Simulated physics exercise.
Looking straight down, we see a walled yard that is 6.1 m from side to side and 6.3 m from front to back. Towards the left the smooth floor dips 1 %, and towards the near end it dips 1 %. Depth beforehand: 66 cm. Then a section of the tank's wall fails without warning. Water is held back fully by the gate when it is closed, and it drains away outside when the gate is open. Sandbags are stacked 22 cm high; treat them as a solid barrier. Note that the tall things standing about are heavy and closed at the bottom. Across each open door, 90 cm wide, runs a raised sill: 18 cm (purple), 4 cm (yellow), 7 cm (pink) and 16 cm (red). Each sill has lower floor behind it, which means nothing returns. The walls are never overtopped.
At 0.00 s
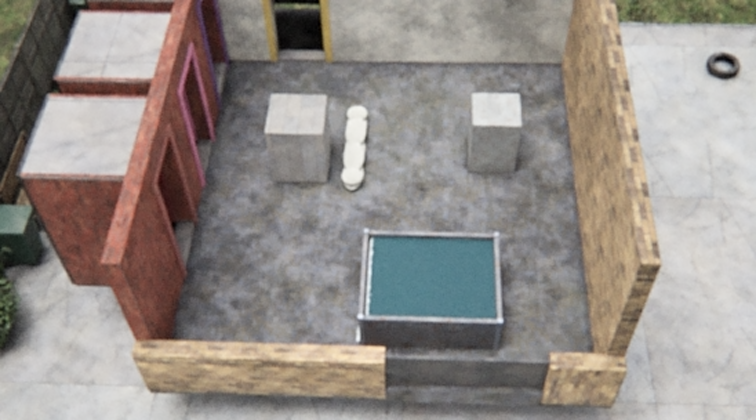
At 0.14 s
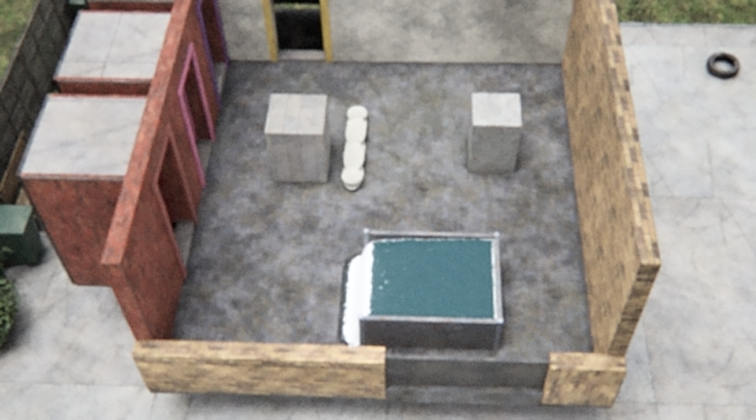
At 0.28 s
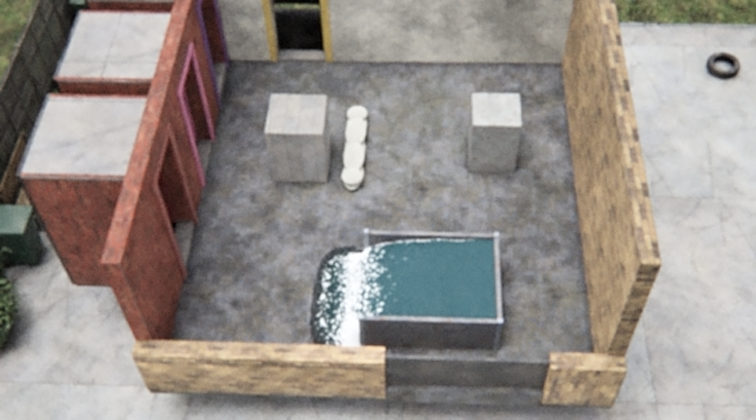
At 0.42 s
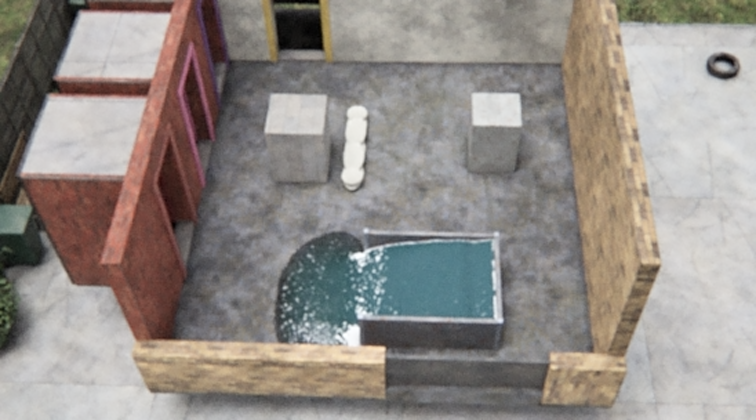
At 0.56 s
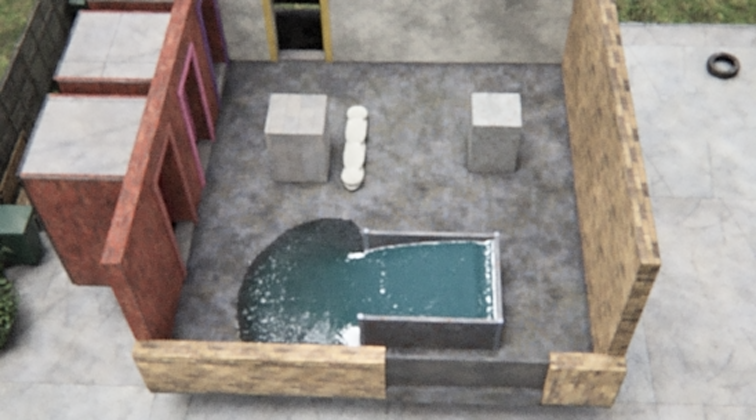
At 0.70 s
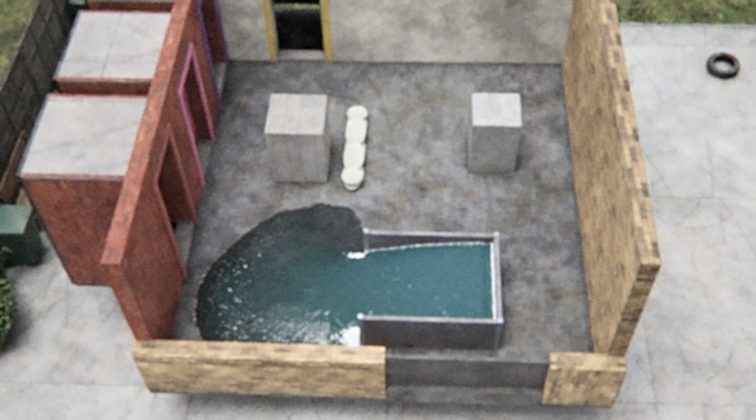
In this clip, a rectangular tank of still, teal water stands in a walled yard, then water pours from its left side in a white, foamy rush and spreads leftward across the grey floor in a widening, rounded pool.
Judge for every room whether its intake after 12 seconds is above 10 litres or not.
Purple door: Beneath the limit; yellow door: Above the limit; pink door: Above the limit; red door: Above the limit.
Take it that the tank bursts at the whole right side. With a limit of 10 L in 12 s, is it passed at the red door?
Compared with the limit, red is less.
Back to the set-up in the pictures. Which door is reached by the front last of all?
The yellow door.
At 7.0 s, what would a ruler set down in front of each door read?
Depth readings (cm): Purple = 10; yellow = 8; pink = 8; red = 8.
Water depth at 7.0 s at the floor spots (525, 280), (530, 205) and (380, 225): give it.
Depths in turn: Roughly 0, 1 and 3 centimetres.
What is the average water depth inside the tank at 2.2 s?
Some 18 cm on average.
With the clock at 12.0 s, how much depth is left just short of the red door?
Roughly 7.0 cm deep.
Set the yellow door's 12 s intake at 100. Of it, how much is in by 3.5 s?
It comes to about 0 per cent.
After 1.4 s water covers 25 % of the floor and is deepest (46 cm) near (166, 368); purple door not reached, yellow door not reached, pink door not reached, red door 26 cm at the sill, 7 L in.
After 2.2 s water covers 30 % of the floor and is deepest (40 cm) near (166, 368); purple door not reached, yellow door not reached, pink door 12 cm at the sill, 0 L in, red door 28 cm at the sill, 42 L in.
After 3.5 s water covers 40 % of the floor and is deepest (20 cm) near (166, 368); purple door 5 cm at the sill, 0 L in, yellow door not reached, pink door 11 cm at the sill, 15 L in, red door 18 cm at the sill, 78 L in.
After 7.0 s water covers 75 % of the floor and is deepest (10 cm) near (221, 103); purple door 10 cm at the sill, 2 L in, yellow door 8 cm at the sill, 72 L in, pink door 8 cm at the sill, 31 L in, red door 8 cm at the sill, 80 L in.
After 12.0 s water covers 95 % of the floor and is deepest (8 cm) near (166, 368); purple door 6 cm at the sill, 2 L in, yellow door 4 cm at the sill, 84 L in, pink door 6 cm at the sill, 34 L in, red door 7 cm at the sill, 81 L in.
